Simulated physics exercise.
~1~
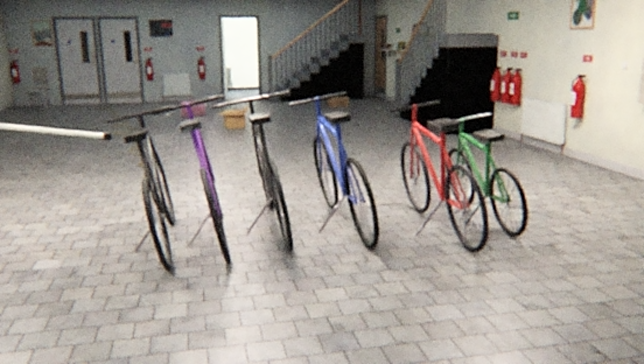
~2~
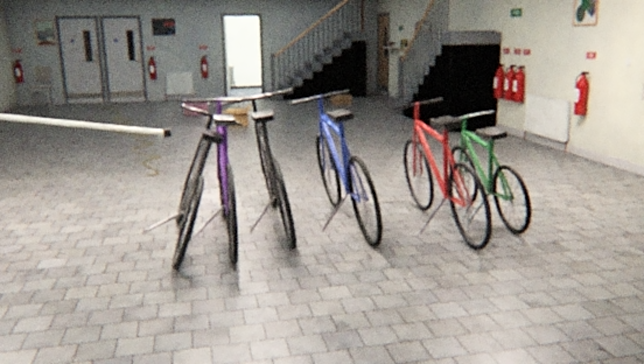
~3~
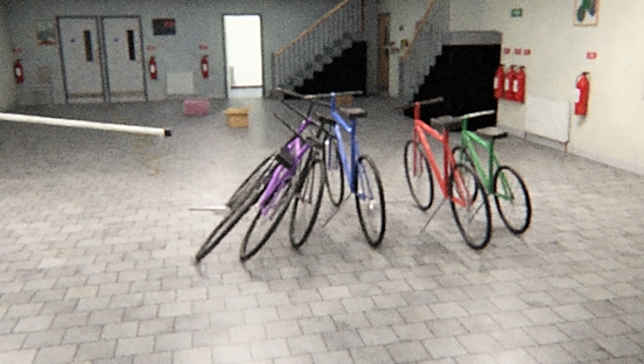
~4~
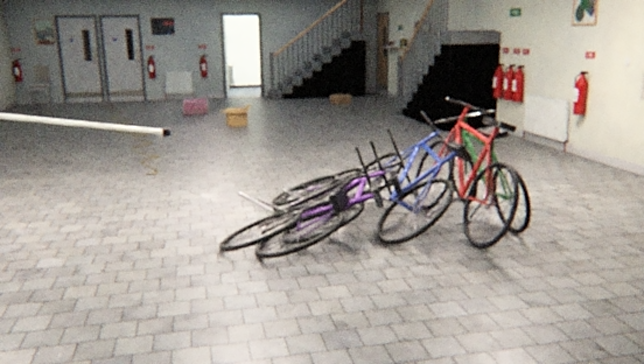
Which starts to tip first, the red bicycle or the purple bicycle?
The purple bicycle starts to tip first, and the red bicycle only tilts later, near the end.
